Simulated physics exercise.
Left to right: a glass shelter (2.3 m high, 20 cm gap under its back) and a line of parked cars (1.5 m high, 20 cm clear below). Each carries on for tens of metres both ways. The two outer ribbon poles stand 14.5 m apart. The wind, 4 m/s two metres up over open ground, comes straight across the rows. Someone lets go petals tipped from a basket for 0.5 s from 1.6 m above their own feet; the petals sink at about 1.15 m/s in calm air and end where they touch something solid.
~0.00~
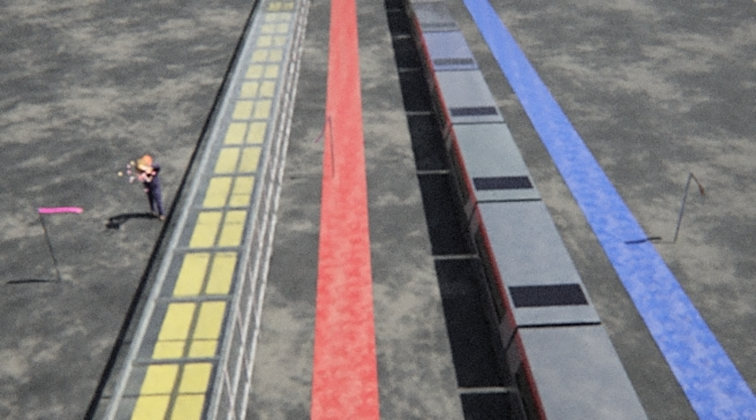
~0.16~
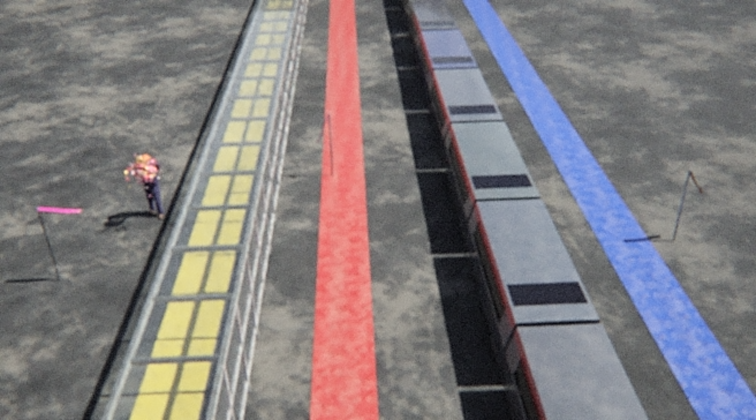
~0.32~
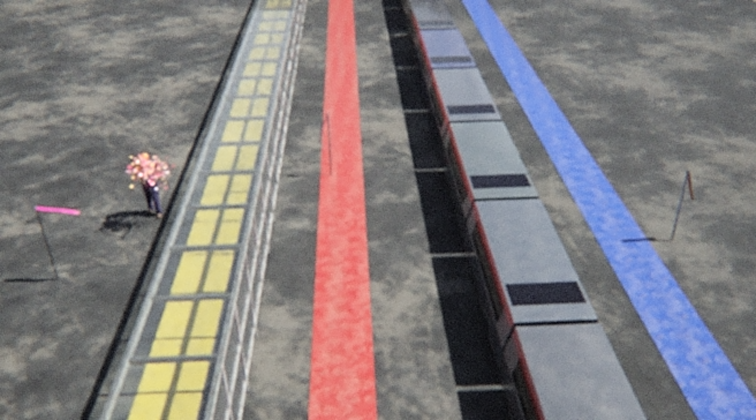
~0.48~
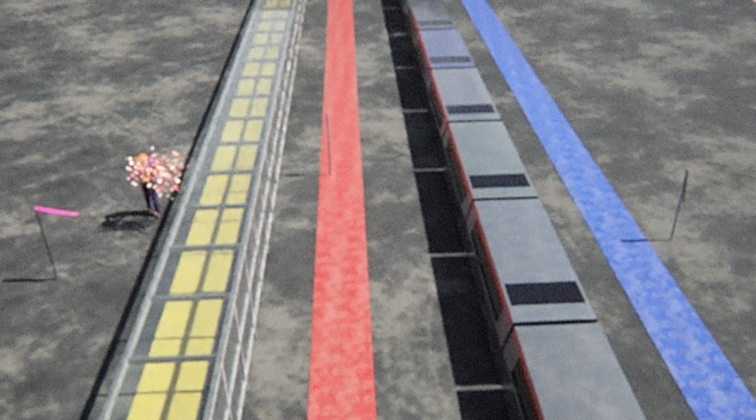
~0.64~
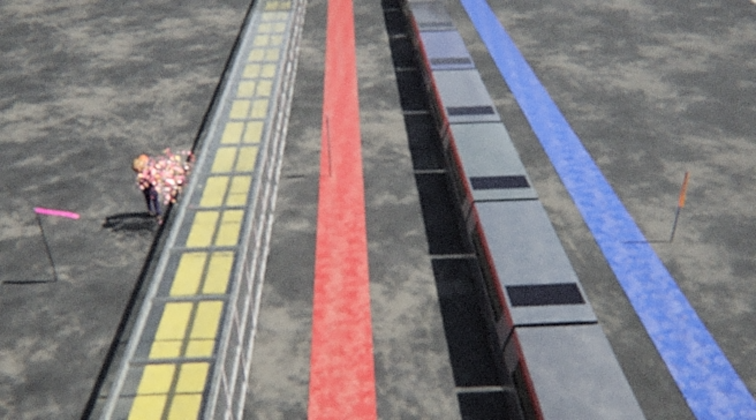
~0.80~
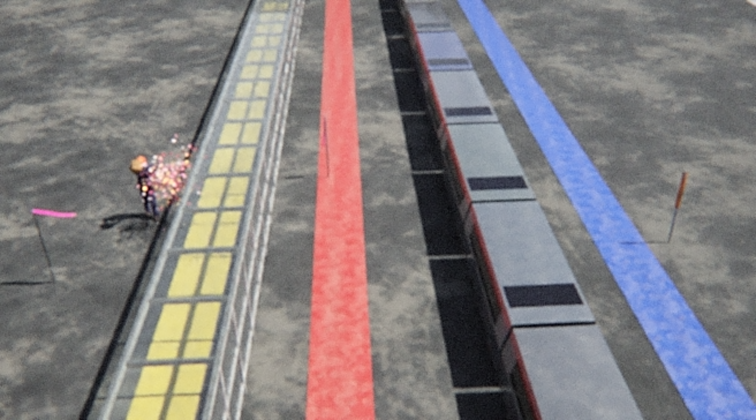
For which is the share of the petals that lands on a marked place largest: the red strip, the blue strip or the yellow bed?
The biggest share falls on the yellow one.
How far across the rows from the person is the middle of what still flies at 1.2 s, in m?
Roughly 1.5 m.
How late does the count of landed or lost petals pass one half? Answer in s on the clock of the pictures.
At about 2.2 s.
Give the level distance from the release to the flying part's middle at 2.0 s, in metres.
About 2.0 m.
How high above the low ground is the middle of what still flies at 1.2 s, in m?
About 1.2 m.
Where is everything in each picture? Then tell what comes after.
The first frame shows the left ribbon ends at (82, 211), leaning 85 degrees to the right, the petals in the air span x = 130 to 150 around y = 175 and it comes from (142, 170).
The second frame shows the right ribbon ends at (701, 193), leaning 35 degrees to the right, the petals in the air span x = 130 to 155 around y = 170, the blue one passes (623, 240), the red one passes (343, 251) and the yellow one passes (210, 257).
The third frame shows the petals in the air span x = 130 to 165 around y = 170 and the top of the glass shelter crosses (236, 141).
The fourth frame shows the left ribbon ends at (77, 214), leaning 80 degrees to the right, the petals in the air span x = 135 to 175 around y = 175, the blue one passes (590, 189), the red one passes (341, 199) and the yellow one passes (222, 203).
The fifth frame shows the right ribbon ends at (681, 207), hanging almost straight and the petals in the air span x = 140 to 190 around y = 175.
The sixth frame shows the inner ribbon ends at (324, 145), hanging almost straight, the petals in the air span x = 145 to 195 around y = 180 and the top of the glass shelter crosses (233, 143).
After 1.2 s, 4 % is no longer flying here, and 0 % lies on the blue strip, 0 % on the red strip and 1 % on the yellow bed; the middle of what still flies is 1.1 m above the low ground, near (192, 188).
After 2.0 s, 38 % is no longer flying here, and 0 % lies on the blue strip, 0 % on the red strip and 23 % on the yellow bed; the middle of what still flies is 0.8 m above the low ground, near (217, 199).
After 3.5 s, 84 % is no longer flying here, and 0 % lies on the blue strip, 0 % on the red strip and 52 % on the yellow bed; the middle of what still flies is 1.4 m above the low ground, near (258, 177).
After 8.0 s, 99 % is no longer flying here, and 0 % lies on the blue strip, 2 % on the red strip and 56 % on the yellow bed.
After 45.0 s, 100 % is no longer flying here, and 0 % lies on the blue strip, 2 % on the red strip and 56 % on the yellow bed.
